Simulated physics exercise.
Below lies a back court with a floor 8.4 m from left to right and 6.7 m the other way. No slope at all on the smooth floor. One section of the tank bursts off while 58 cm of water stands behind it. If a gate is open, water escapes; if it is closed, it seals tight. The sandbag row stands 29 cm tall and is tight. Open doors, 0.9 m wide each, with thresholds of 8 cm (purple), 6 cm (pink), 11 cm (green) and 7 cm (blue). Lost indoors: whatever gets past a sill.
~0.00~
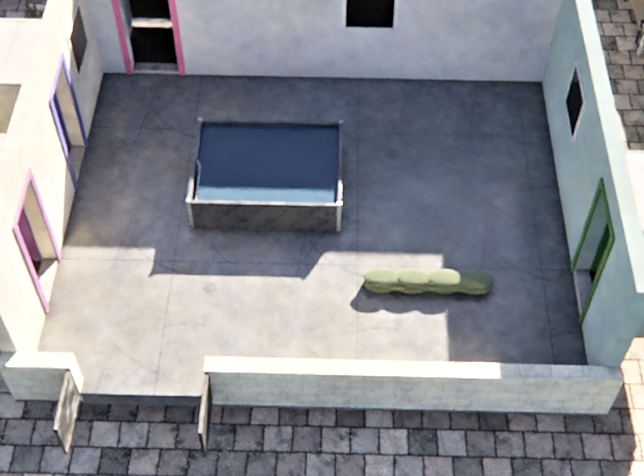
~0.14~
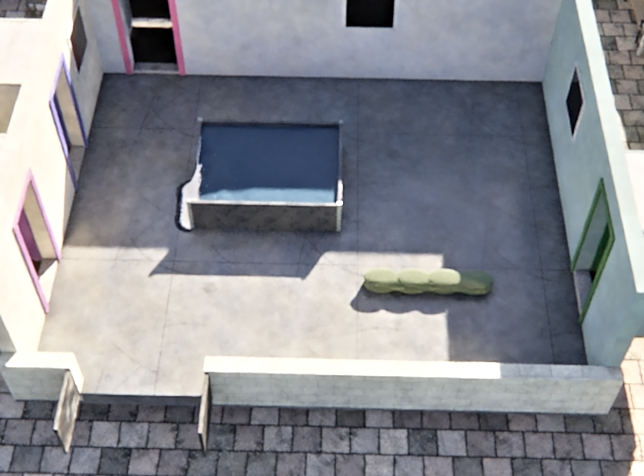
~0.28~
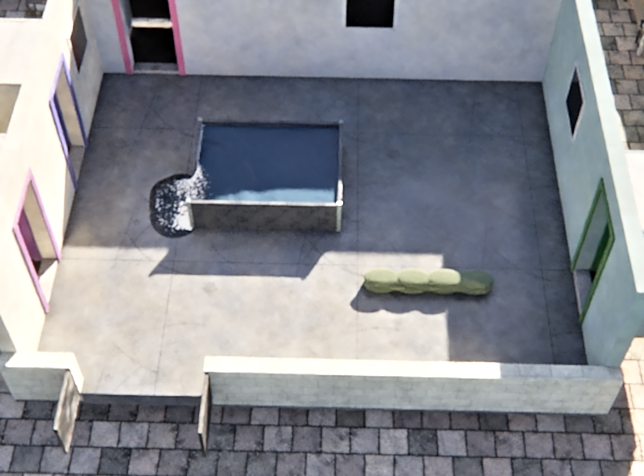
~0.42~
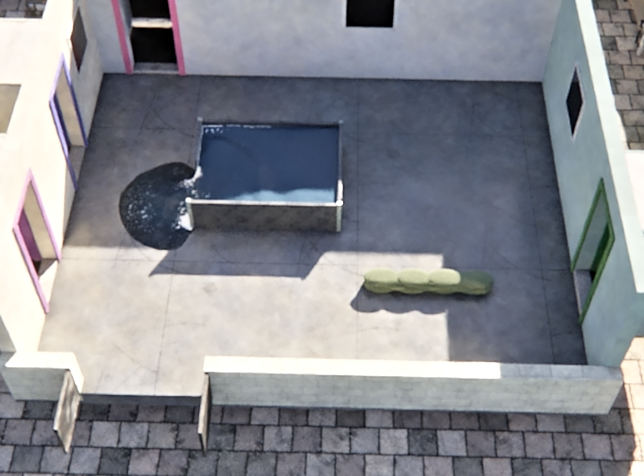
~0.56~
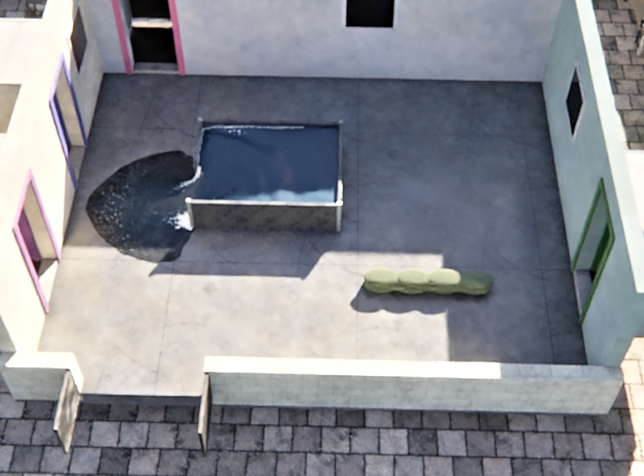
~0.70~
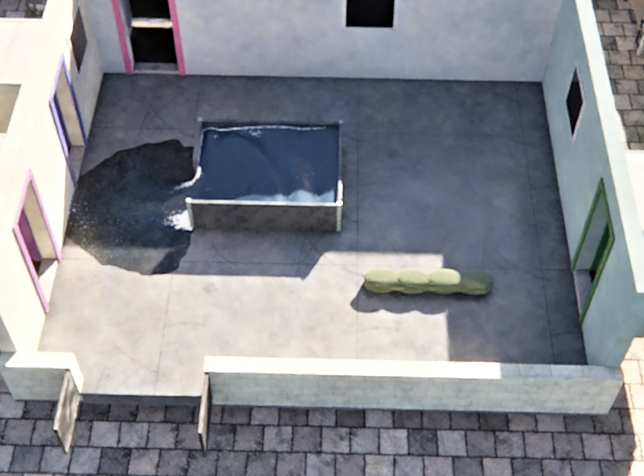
A grey walled courtyard is seen from high above, with pink- and purple-framed doorways on the left, a green-framed one on the right and paving outside the low front wall. A rectangular tank of dark blue water stands left of centre, behind a lumpy green hedge-like shape. Water bursts from the tank's left side and spreads leftward in a widening dark sheet, while the view stays still.
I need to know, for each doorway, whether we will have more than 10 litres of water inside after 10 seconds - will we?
Purple door: Tops it; pink door: Tops it; green door: Fails to top it; blue door: Tops it.
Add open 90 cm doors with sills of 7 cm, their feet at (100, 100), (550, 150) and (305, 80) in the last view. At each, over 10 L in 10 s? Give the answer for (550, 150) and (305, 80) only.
Well, the first is shy of the mark and the second is shy of the mark.
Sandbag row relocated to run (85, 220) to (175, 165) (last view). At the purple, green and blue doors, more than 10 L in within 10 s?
Result: Purple door beyond the limit; green door inside the limit; blue door inside the limit.
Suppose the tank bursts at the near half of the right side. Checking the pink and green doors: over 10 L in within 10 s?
Pink stays inside, green goes beyond, judged against that limit.
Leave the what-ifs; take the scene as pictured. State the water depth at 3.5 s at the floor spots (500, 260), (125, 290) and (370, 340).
I'd read it as roughly 0, 2 and 0 cm, in that order.
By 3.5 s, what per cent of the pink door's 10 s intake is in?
Some 5 in a hundred.
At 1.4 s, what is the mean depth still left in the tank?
It averages close to 44 centimetres.
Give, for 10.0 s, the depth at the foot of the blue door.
Some 7.5 cm.
After 1.4 s water covers 15 % of the floor and is deepest (34 cm) near (187, 213); purple door 14 cm at the sill, 0 L in, pink door not reached, green door not reached, blue door 18 cm at the sill, 16 L in.
After 2.2 s water covers 15 % of the floor and is deepest (31 cm) near (31, 377); purple door 16 cm at the sill, 21 L in, pink door not reached, green door not reached, blue door 21 cm at the sill, 70 L in.
After 3.5 s water covers 25 % of the floor and is deepest (26 cm) near (34, 367); purple door 13 cm at the sill, 51 L in, pink door 11 cm at the sill, 4 L in, green door not reached, blue door 17 cm at the sill, 147 L in.
After 6.0 s water covers 45 % of the floor and is deepest (16 cm) near (34, 367); purple door 10 cm at the sill, 69 L in, pink door 10 cm at the sill, 37 L in, green door not reached, blue door 12 cm at the sill, 207 L in.
After 10.0 s water covers 75 % of the floor and is deepest (9 cm) near (78, 227); purple door 7 cm at the sill, 72 L in, pink door 7 cm at the sill, 58 L in, green door 3 cm at the sill, 0 L in, blue door 8 cm at the sill, 227 L in.
